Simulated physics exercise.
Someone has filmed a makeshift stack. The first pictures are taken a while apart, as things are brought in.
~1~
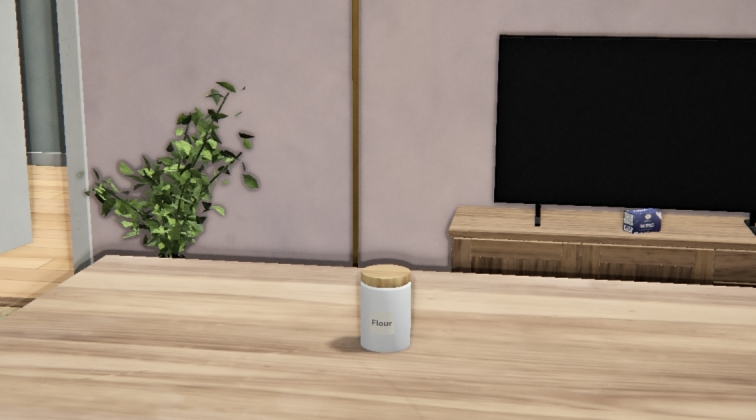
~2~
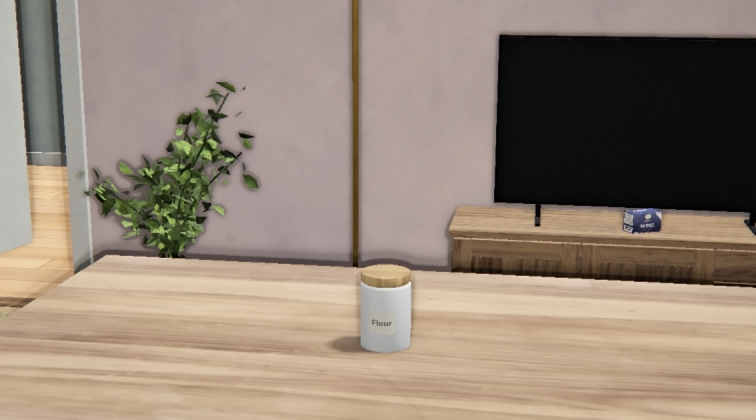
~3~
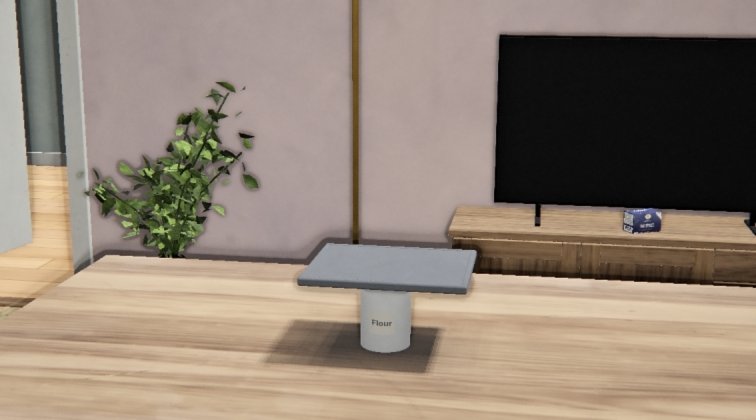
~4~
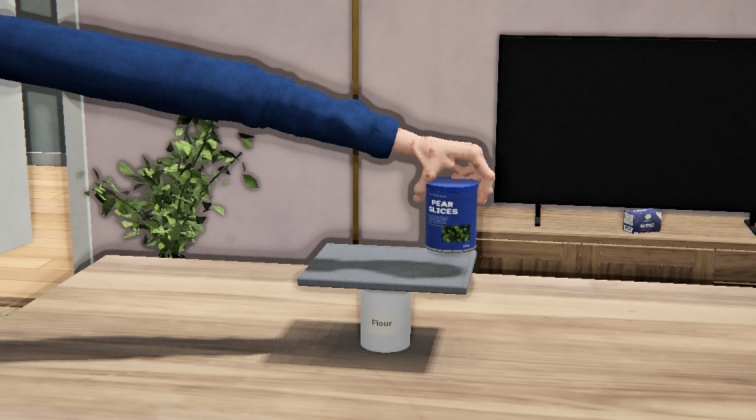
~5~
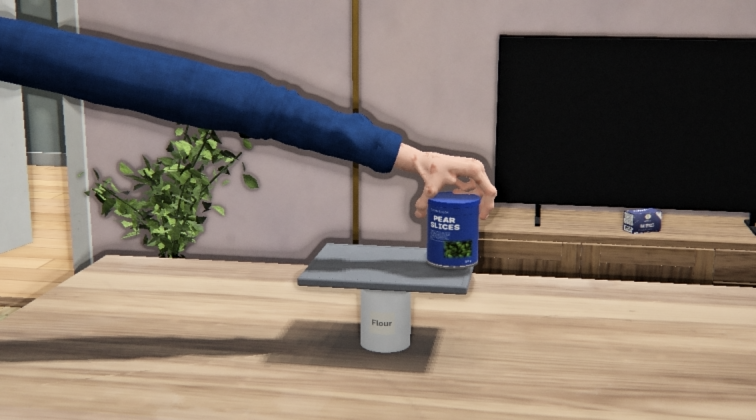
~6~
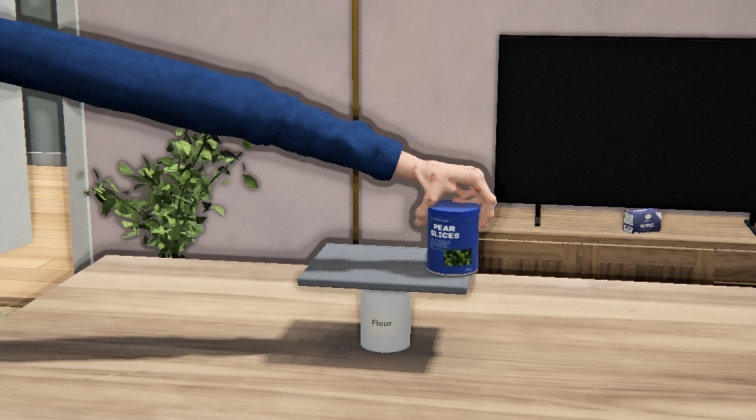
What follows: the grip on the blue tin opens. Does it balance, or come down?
In the end the stack comes apart.
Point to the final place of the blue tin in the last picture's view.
Around (551, 339).
Then, 0.30 s past the last view, blue tin now fallen; grey lid rocked 46° from its first pose.
Then, 0.50 s past the last view, grey lid on its side.
Then, 1.00 s past the last view, grey lid now fallen.
Finally, fallen, grey lid and blue tin; white jar still in place. Final places as the last picture's camera would see them, blue tin near (551, 340). The stack gives way.
